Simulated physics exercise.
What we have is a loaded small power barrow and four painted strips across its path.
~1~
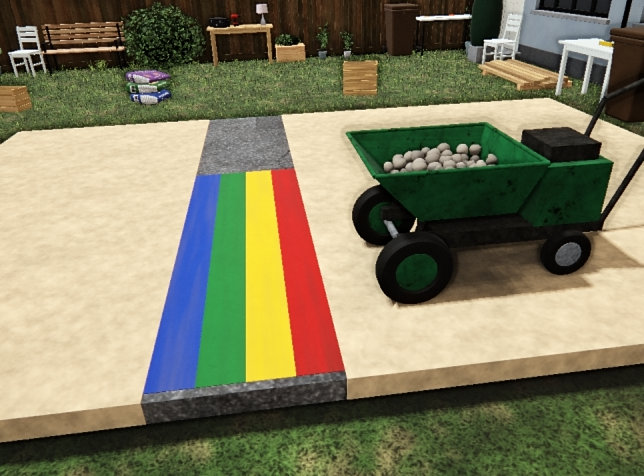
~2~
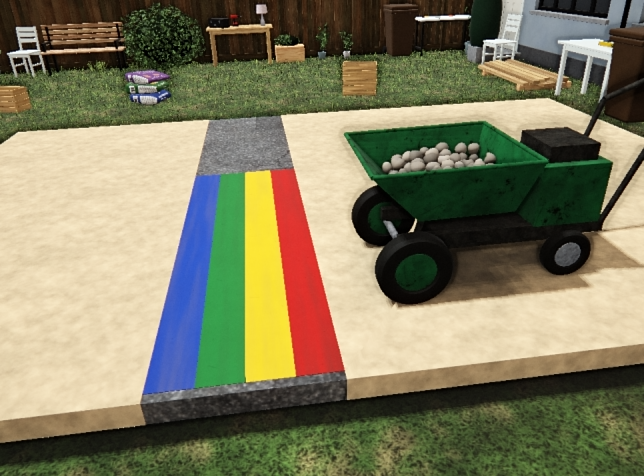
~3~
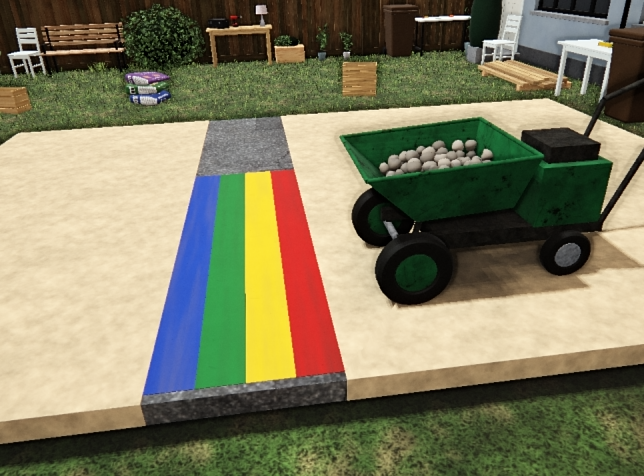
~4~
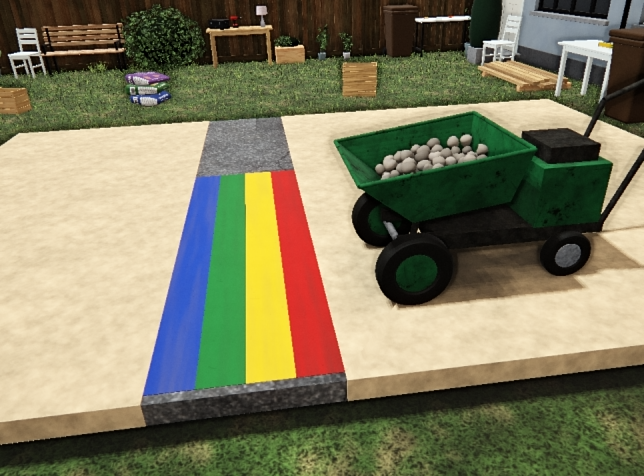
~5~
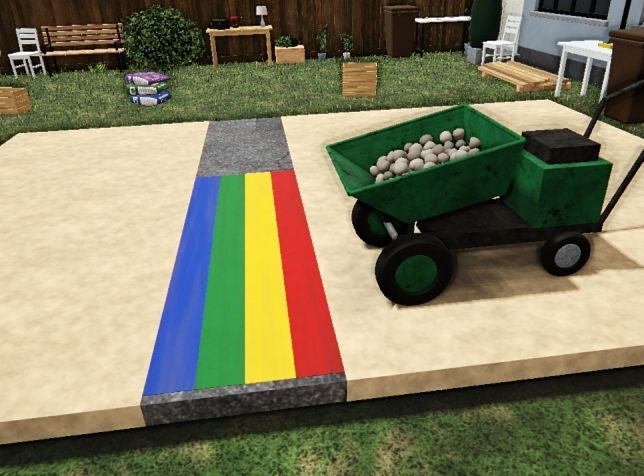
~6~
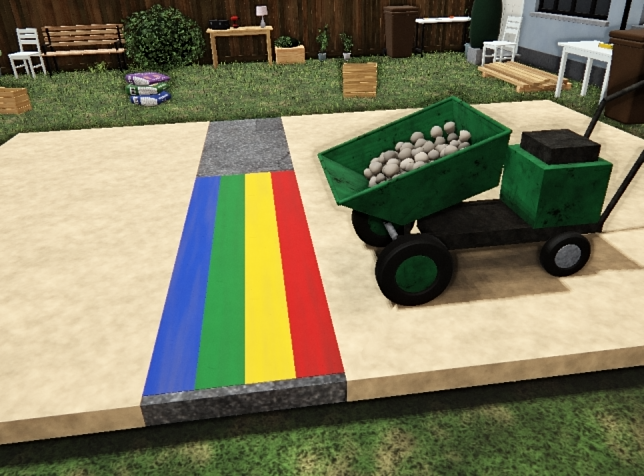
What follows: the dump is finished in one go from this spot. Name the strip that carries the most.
The yellow strip carries the most.
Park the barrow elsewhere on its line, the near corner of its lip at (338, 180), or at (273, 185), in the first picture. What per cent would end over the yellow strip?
Roughly 10 per cent, and 0 per cent.
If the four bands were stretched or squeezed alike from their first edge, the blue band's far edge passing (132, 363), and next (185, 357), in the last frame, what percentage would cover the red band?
First some 0, then 0 per cent.
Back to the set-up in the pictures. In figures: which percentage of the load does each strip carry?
In per cent, red strip 0, yellow strip 35, green strip 20 and blue strip 5.
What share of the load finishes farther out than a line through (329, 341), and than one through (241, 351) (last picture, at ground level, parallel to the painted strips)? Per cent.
First some 70, then 30 per cent.
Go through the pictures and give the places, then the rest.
In the first frame, lip of the skip at (375, 177), level; top of the load at (450, 167), river pebbles; red strip at (314, 337); yellow strip at (269, 342); green strip at (223, 347); blue strip at (176, 352).
In the second frame, lip of the skip at (373, 178), level; top of the load at (448, 167).
In the third frame, lip of the skip at (368, 182), tipped barely; top of the load at (456, 165).
In the fourth frame, lip of the skip at (360, 187), tipped a little; top of the load at (450, 162).
In the fifth frame, lip of the skip at (350, 194), tipped a little; top of the load at (454, 155).
In the sixth frame, lip of the skip at (339, 203), tipped clearly; top of the load at (453, 146); red strip at (314, 339); yellow strip at (269, 344); green strip at (222, 349); blue strip at (175, 354).
Soon after the last picture, skip tipped steeply; all in the skip.
A little later, skip tipped right over; about two thirds in the skip; a small part over the red strip; about a third over the yellow strip; a small part over the green strip.
Later still, skip tipped right over; about a quarter in the skip; a stray few over the red strip; about a third over the yellow strip; about a quarter over the green strip; a small part over the blue strip; a stray few off the paint.
At rest, skip tipped right over; about a quarter in the skip; a stray few over the red strip; about a third over the yellow strip; about a quarter over the green strip; a small part over the blue strip; a stray few off the paint.
